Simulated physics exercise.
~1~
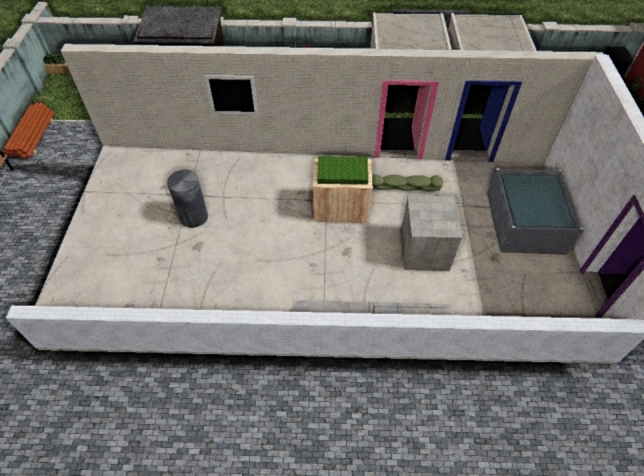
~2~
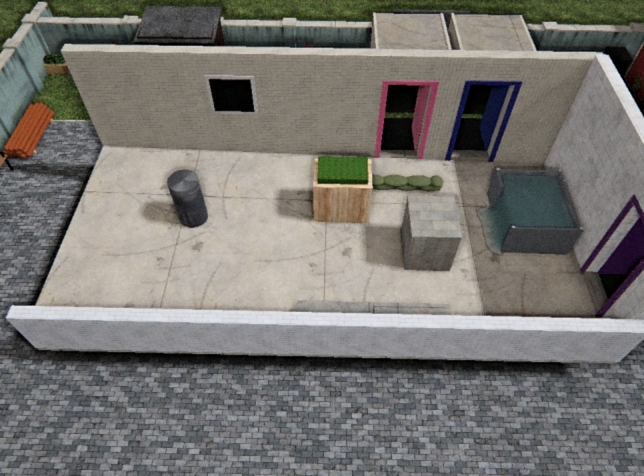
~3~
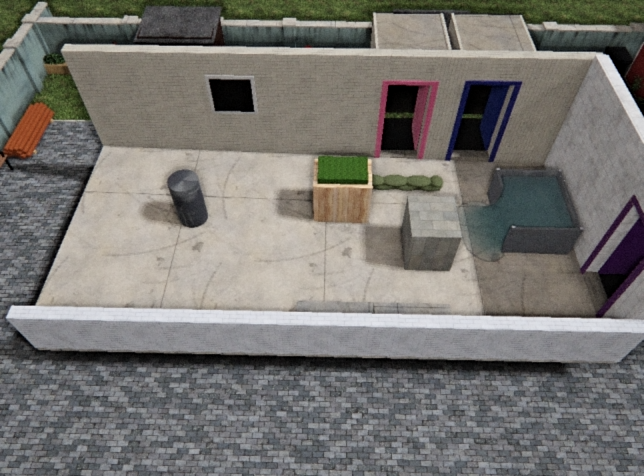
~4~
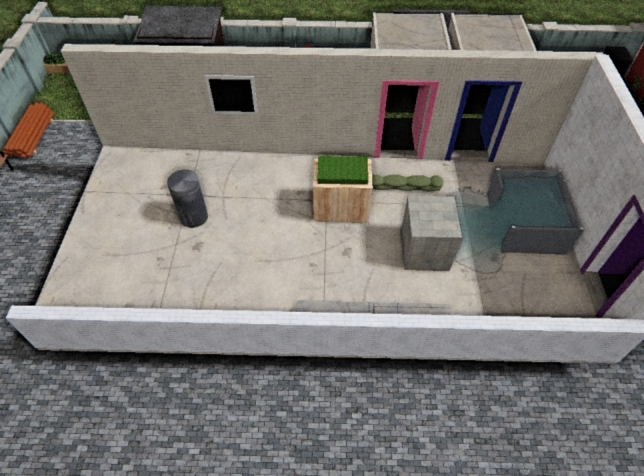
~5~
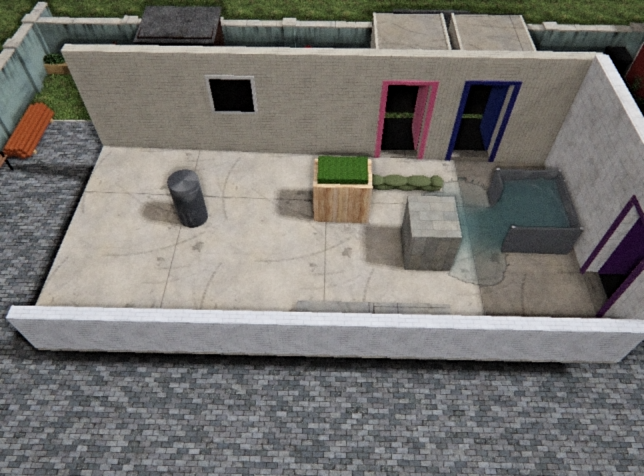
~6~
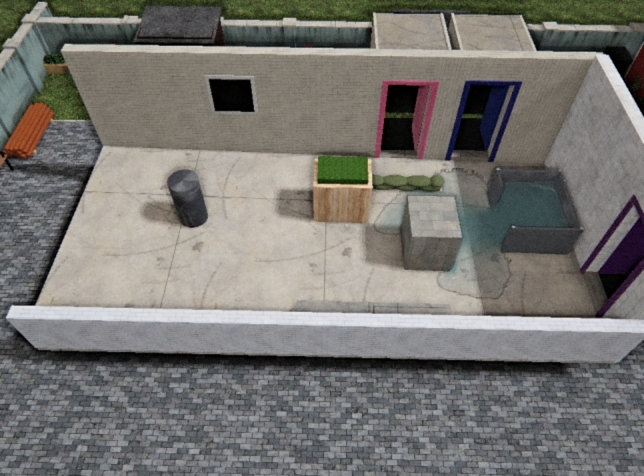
In a walled yard with pink, blue and purple doorways, an open tank of water stands whole and still at the right. Its left side opens and water pours out leftward across the pale floor, reaching the grey block, then spreads around it in a widening, shallow sheet.
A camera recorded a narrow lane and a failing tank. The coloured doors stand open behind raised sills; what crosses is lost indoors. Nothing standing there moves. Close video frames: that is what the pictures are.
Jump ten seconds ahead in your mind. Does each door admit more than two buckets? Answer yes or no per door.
Answers: The blue door: No; the purple door: No; the pink door: No.
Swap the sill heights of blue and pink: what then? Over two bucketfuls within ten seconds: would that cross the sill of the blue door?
Note: Blue beats the cutoff.
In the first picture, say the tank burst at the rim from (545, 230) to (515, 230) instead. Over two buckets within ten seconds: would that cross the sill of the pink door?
Door by door: Pink doesn't reach it.
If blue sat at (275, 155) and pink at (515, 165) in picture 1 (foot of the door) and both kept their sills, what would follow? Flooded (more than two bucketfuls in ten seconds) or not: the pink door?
Checking it alone, the pink door overshoots.
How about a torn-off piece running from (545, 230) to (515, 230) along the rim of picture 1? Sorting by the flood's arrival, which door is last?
The pink one, I reckon.
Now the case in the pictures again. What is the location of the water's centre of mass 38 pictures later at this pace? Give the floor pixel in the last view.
It is near (447, 248).
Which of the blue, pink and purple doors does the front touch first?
I'd say the one in blue.
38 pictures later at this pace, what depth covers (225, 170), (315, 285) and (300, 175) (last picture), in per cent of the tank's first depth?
In order: Roughly 2, 4 and 0 in a hundred.
A moment on, water covers 15 % of the floor; the blue door wet at the sill, nothing in, the purple door not reached, the pink door not reached.
Next, water covers 25 % of the floor; the blue door wet at the sill, nothing in, the purple door not reached, the pink door wet at the sill, nothing in.
Then, water covers 35 % of the floor; the blue door wet at the sill, nothing in, the purple door wet at the sill, nothing in, the pink door wet at the sill, nothing in.
Later, water covers 55 % of the floor; the blue door wet at the sill, nothing in, the purple door wet at the sill, nothing in, the pink door wet at the sill, nothing in.
In the end, water covers 45 % of the floor; the blue door wet at the sill, nothing in, the purple door under two buckets in, the pink door wet at the sill, nothing in.
